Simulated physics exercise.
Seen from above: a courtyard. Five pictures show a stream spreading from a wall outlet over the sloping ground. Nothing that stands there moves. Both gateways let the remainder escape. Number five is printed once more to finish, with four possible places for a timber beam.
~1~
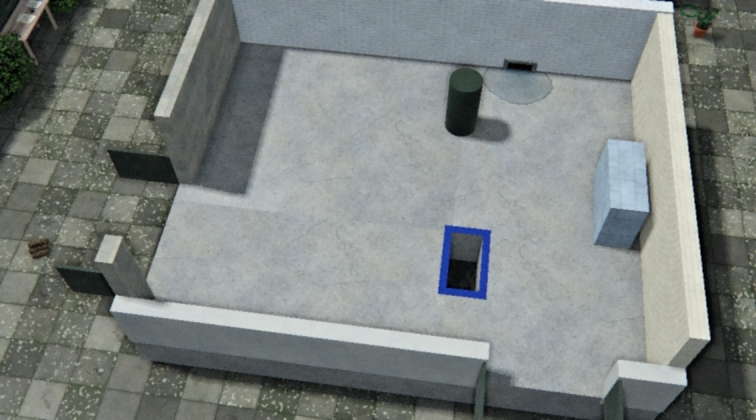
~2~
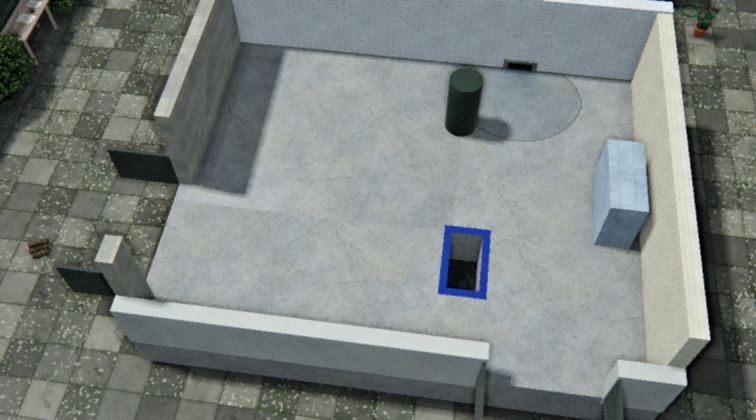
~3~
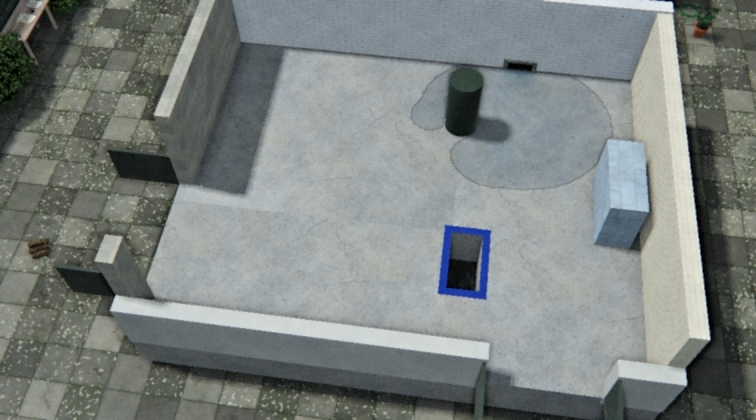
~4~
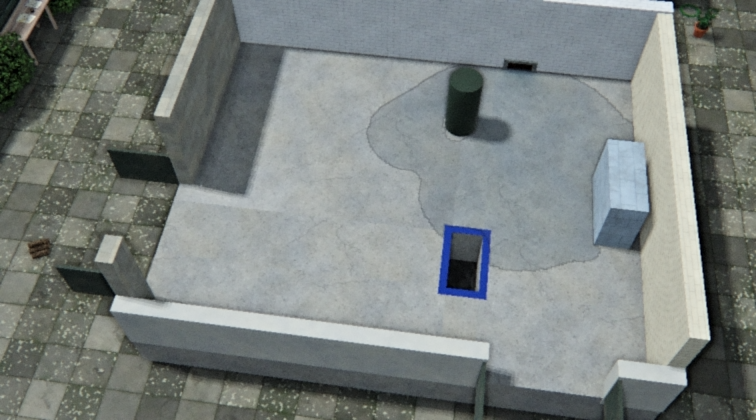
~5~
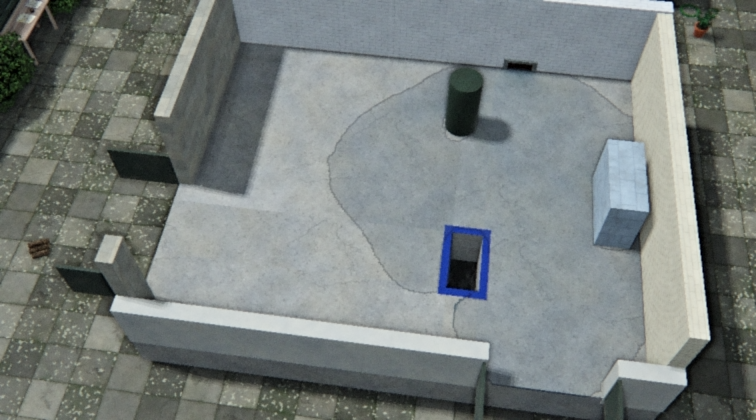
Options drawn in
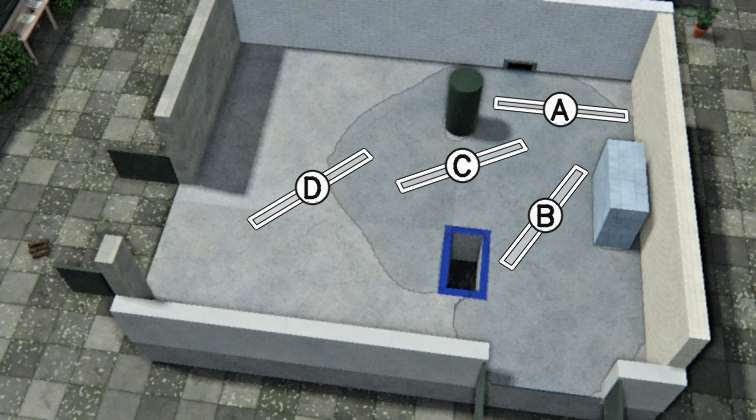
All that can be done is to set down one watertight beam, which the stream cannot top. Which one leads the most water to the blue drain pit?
Choose B.
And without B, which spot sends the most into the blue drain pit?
Here it is spot D.
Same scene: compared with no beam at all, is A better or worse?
Worse.
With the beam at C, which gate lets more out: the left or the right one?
The right one.
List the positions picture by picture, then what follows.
Outfall at (520, 65); blue drain pit at (465, 261); open gate at (542, 374); open gate at (175, 239); 2 % of the ground under water, visible out to (519, 99); blue drain pit still dry, in the first frame.
In the second frame, 7 % of the ground under water, visible out to (524, 136); blue drain pit still dry.
In the third frame, 15 % of the ground under water, visible out to (486, 180); blue drain pit still dry.
In the fourth frame, 28 % of the ground under water, visible out to (503, 261); blue drain pit still dry.
In the fifth frame, 45 % of the ground under water, visible out to (627, 337); blue drain pit taking water.
In white, A from (496, 102) to (626, 116); B from (506, 264) to (580, 169); C from (400, 186) to (523, 144); D from (252, 223) to (367, 154).
If A is chosen, about 14 % of the stream goes into the blue drain pit, about 82 % out by the gates.
If B is chosen, about 57 % of the stream goes into the blue drain pit, about 36 % out by the gates.
If C is chosen, about 11 % of the stream goes into the blue drain pit, about 87 % out by the gates.
If D is chosen, about 26 % of the stream goes into the blue drain pit, about 66 % out by the gates.
